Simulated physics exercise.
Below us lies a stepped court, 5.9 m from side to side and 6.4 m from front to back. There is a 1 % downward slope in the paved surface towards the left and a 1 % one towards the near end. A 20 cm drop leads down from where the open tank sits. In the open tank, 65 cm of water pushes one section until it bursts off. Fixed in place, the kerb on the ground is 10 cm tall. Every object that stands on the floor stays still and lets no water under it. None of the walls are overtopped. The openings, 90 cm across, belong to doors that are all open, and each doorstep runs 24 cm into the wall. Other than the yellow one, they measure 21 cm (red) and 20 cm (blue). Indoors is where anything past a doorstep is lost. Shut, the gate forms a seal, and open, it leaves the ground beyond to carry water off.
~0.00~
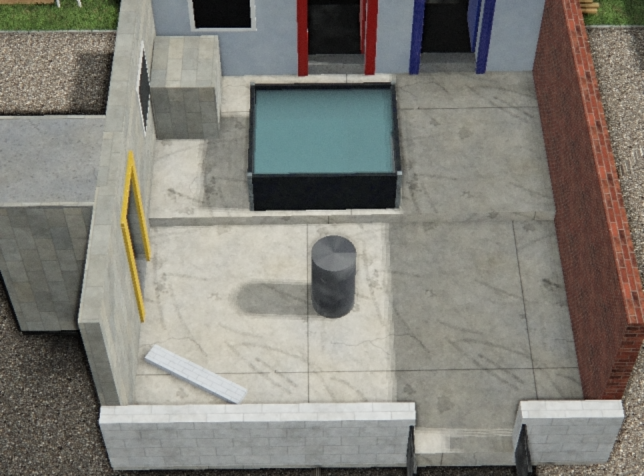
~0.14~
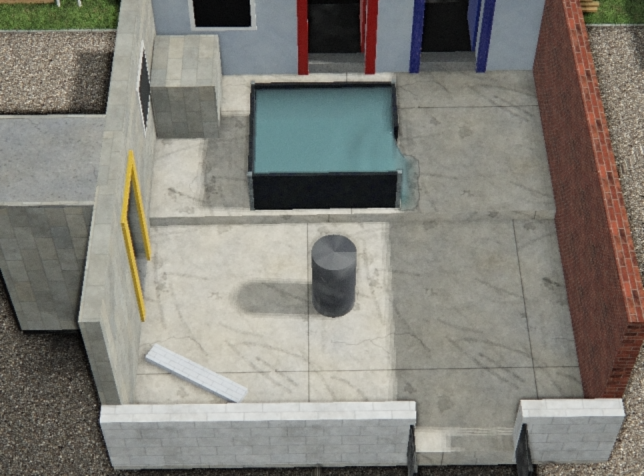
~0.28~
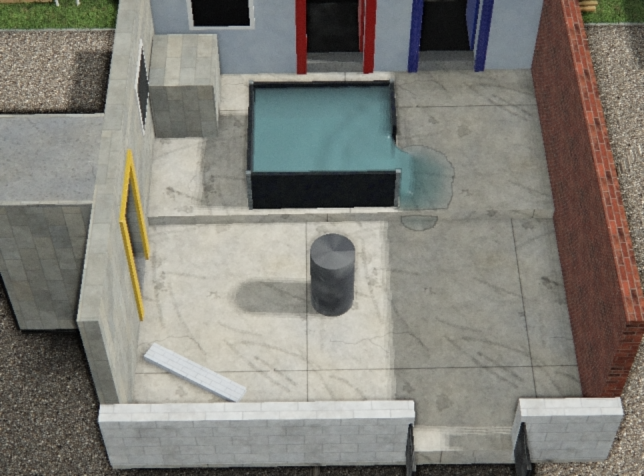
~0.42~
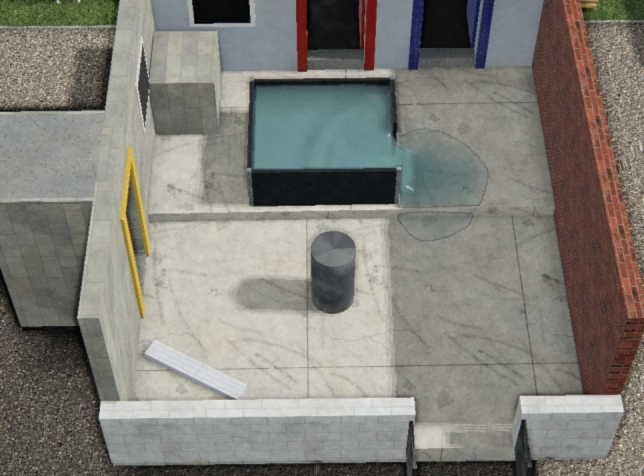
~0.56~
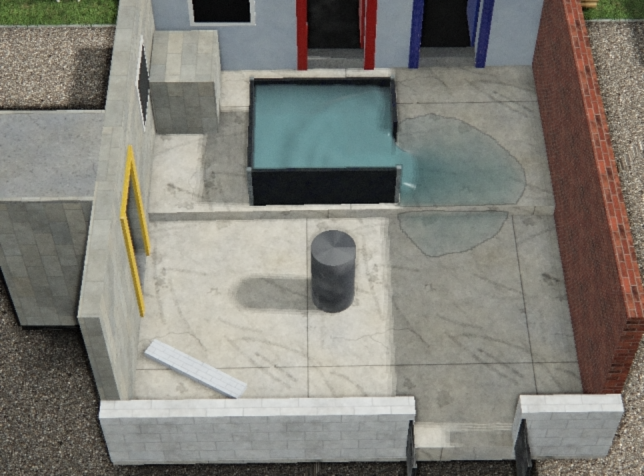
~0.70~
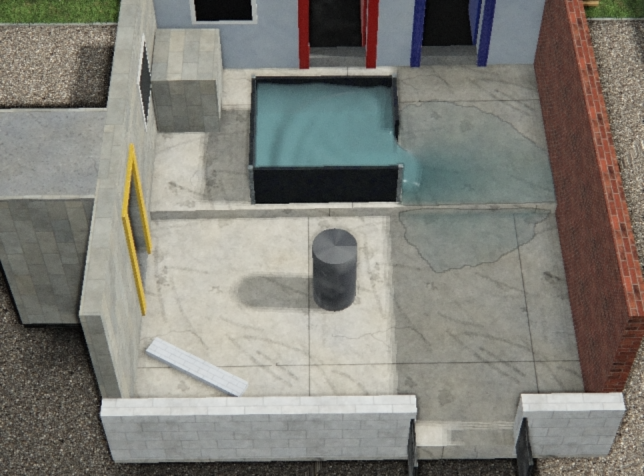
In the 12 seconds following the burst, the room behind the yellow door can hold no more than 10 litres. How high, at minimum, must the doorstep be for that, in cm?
7.5 cm.
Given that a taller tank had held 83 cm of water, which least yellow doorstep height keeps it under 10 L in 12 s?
Around 11.0 cm high.
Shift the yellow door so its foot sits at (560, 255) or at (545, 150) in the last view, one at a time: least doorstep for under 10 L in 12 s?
20 and 24 cm.
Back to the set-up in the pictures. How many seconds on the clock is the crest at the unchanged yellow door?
That happens close to 12.0 s on the clock.
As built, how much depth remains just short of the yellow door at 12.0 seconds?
You'd measure close to 11.0 cm there.
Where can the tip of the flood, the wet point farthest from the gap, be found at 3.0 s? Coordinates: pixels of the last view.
In the last picture, around (581, 426).
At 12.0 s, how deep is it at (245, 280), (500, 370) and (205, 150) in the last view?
Depth: About 6, 6, 1 cm.
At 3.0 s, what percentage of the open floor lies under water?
35 %.
After 1.4 s water covers 20 % of the floor, deepest (34 cm) near (410, 183); it has not reached the yellow door.
After 3.0 s water covers 35 % of the floor, deepest (31 cm) near (581, 426); it has not reached the yellow door.
After 12.0 s water covers 95 % of the floor, deepest (16 cm) near (301, 431); 11 cm at the yellow door, 4 litres in over its 9 cm doorstep.
At the yellow door as built, the water arrived by 6.6 s and peaked near 11 cm at 12.0 s.
Run again over the same 12 s with other heights there, 22 litres in over 6 cm, 5 litres over 8.5 cm. The limit of 10 litres is kept from about 7.5 cm up.
